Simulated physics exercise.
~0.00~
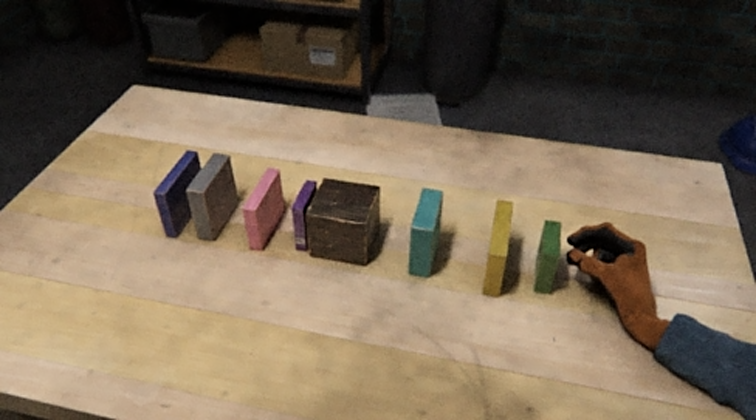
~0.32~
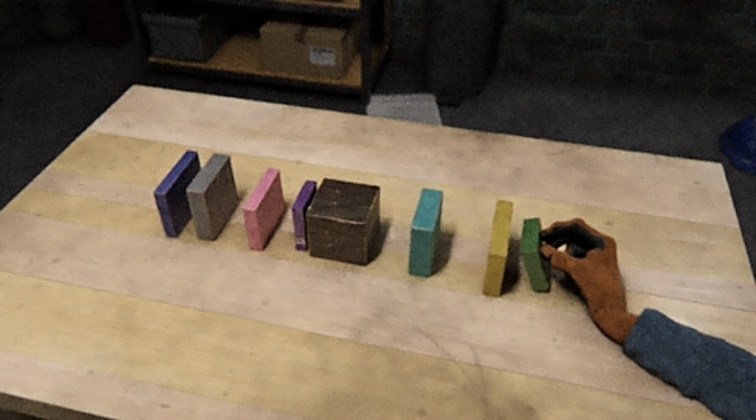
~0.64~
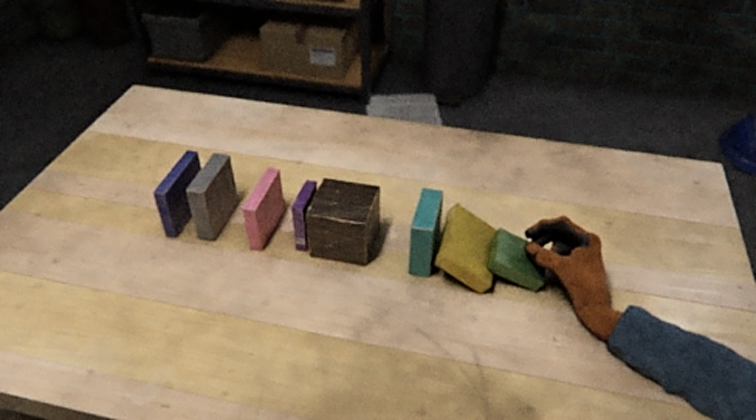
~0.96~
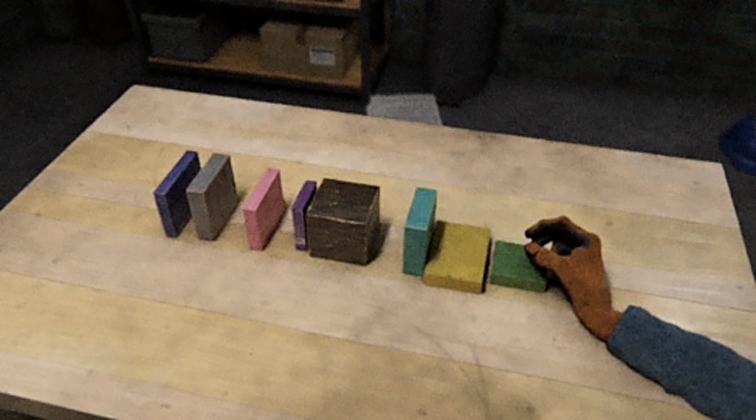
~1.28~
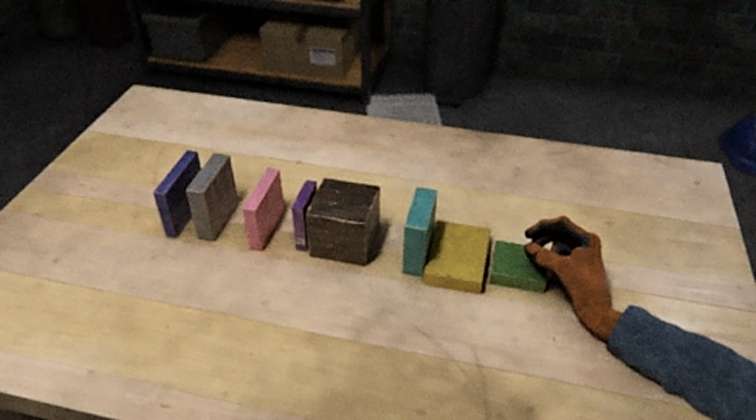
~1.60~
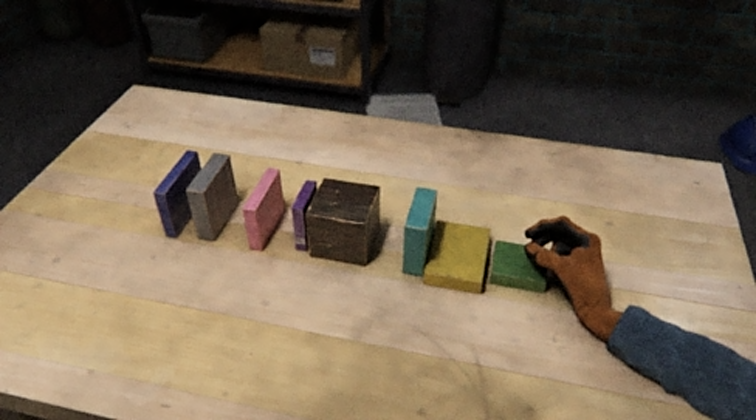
The video shows a hand tipping a green board at the right end of a row of standing blocks on a wooden table; it topples left into a yellow board, and both end lying flat while the turquoise block and the others remain standing.
